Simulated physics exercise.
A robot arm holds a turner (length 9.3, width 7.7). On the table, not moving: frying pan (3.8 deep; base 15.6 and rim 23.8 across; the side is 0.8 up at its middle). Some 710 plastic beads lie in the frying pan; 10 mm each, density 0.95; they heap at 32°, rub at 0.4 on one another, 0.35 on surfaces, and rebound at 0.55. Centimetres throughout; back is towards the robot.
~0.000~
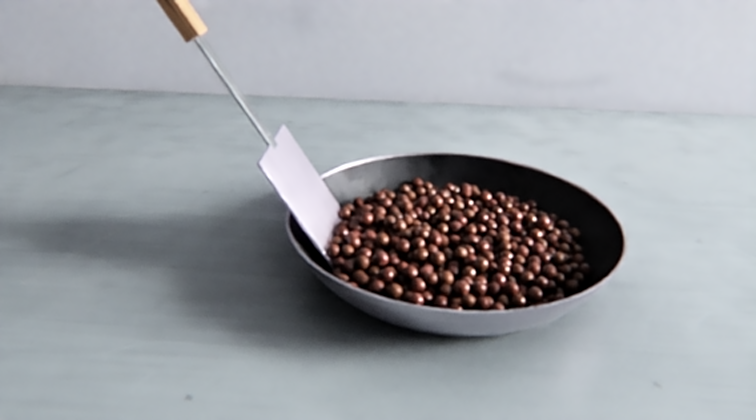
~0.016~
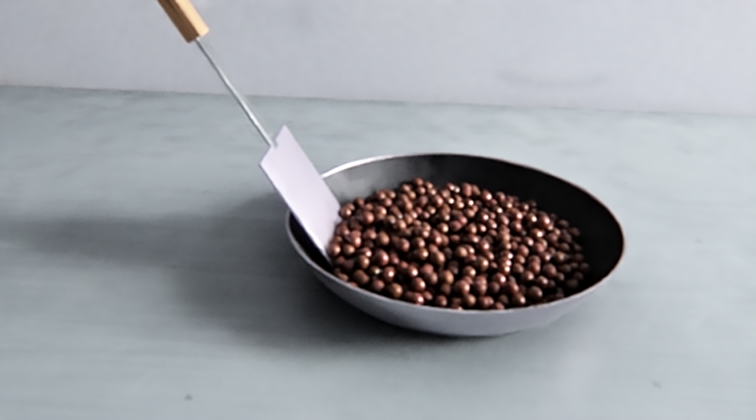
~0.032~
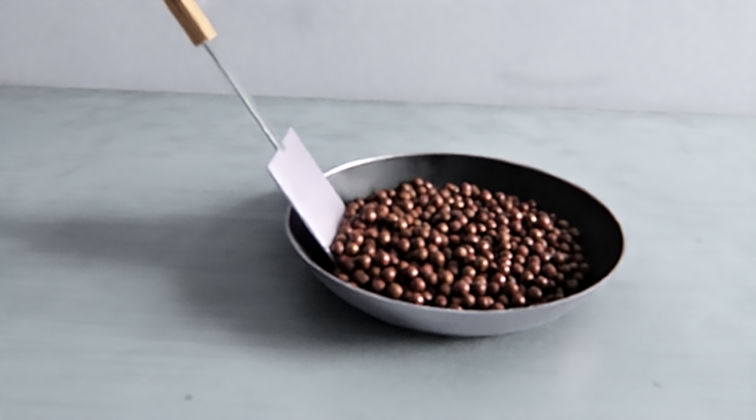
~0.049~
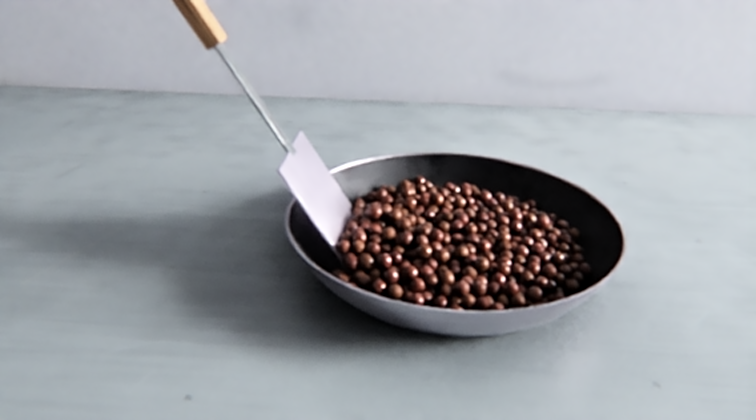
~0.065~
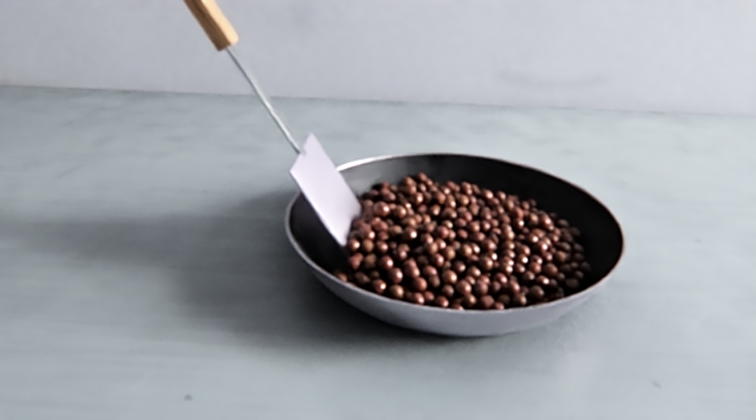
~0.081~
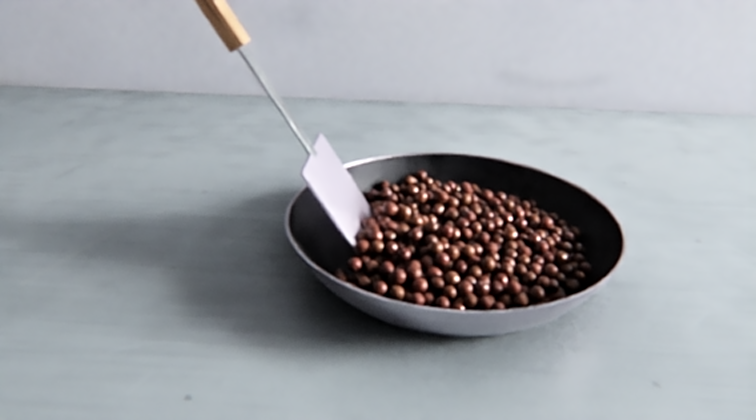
Wooden-handled turner moving slowly right through a heap of shiny brown beads in a dark frying pan on a grey table.
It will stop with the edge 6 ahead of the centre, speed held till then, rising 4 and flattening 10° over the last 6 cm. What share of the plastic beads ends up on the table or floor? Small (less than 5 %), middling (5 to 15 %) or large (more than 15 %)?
Share on the table or floor: Small (less than 5 %).
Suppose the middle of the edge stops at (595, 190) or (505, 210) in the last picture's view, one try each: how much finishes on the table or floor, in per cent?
About 20 and 0 per cent.
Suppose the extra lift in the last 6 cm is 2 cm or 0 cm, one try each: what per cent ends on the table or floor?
About 0 and 5 per cent.
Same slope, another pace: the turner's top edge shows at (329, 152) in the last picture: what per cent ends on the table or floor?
Some 10 per cent.
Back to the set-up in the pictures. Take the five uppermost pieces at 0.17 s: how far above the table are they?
About 4 cm.
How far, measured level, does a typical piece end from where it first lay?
About 2 cm.
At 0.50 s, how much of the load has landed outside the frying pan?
About 2 per cent.
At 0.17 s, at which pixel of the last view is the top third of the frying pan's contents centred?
Around (475, 232).
After 0.17 s, sloping 58°, highest piece 5 above the table; 710 in the frying pan.
After 0.25 s, sloping 53°, highest piece 6 above the table; 710 in the frying pan.
After 0.50 s, sloping 48°, highest piece 5 above the table; 699 in the frying pan, 9 on the table or floor, 2 on the blade or in flight.
After 1.55 s, sloping 48°, highest piece 5 above the table; 696 in the frying pan, 14 on the table or floor.
In the end, 696 in the frying pan, 14 on the table or floor. That is 2 % on the table or floor.
